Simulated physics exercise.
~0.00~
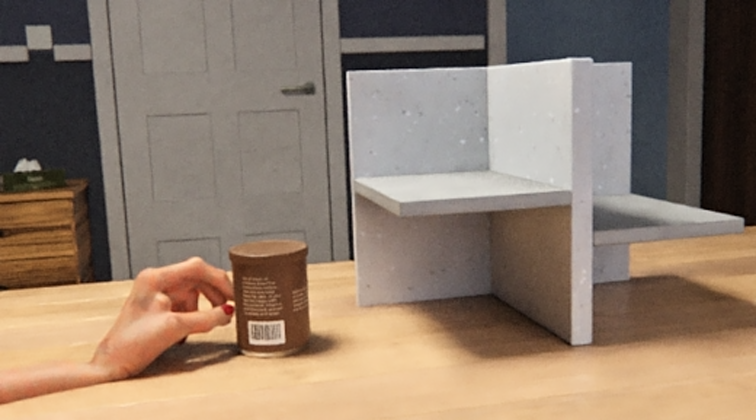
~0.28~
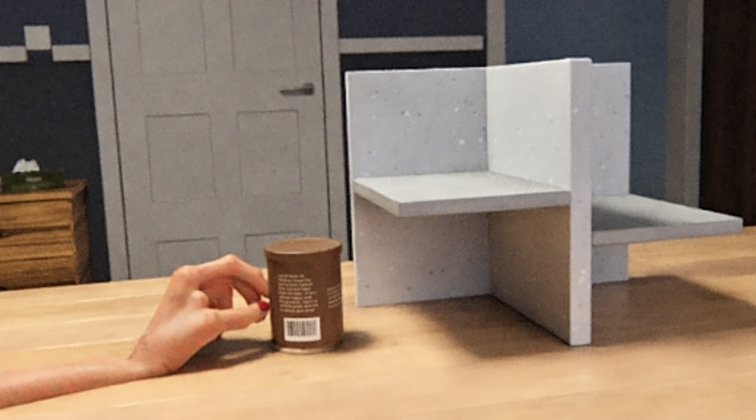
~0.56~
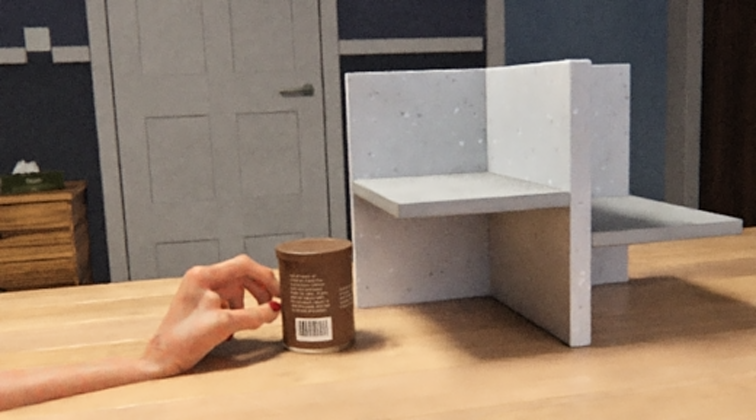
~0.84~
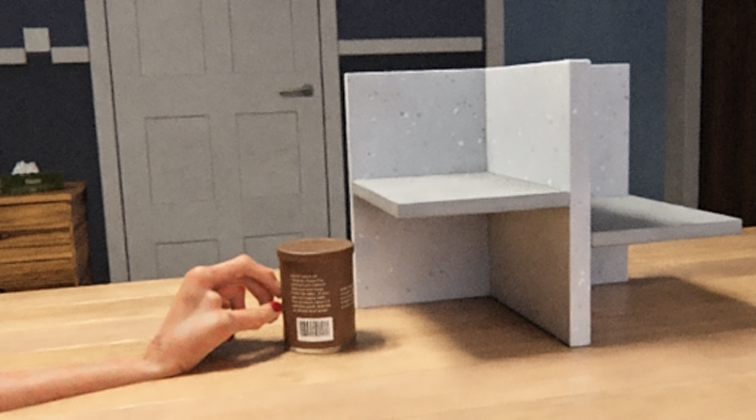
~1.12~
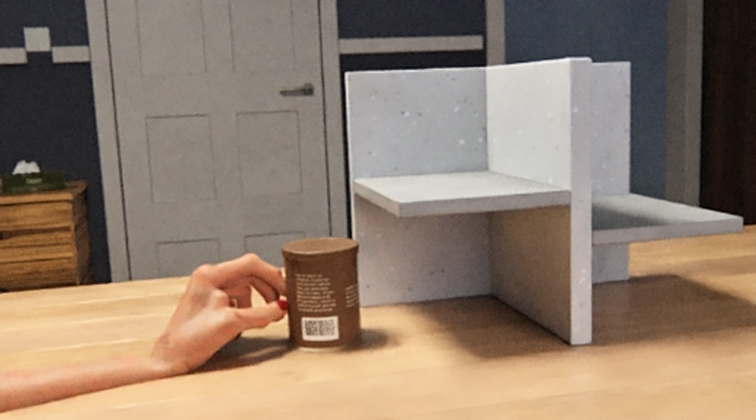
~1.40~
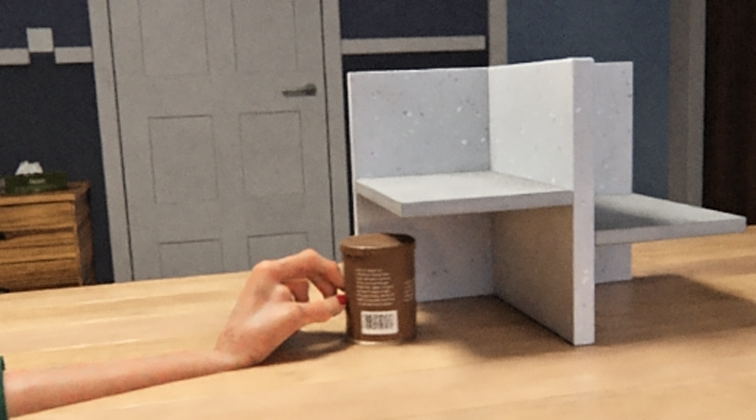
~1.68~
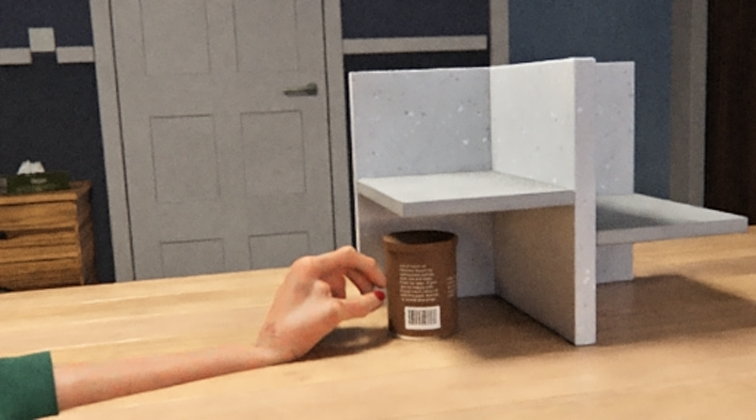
A brown tin, pushed upright by a hand from the left, slides right across a wooden table toward a pale, speckled shelf unit, pauses briefly, then continues into the opening and ends beneath the left ledge with the hand still beside it.
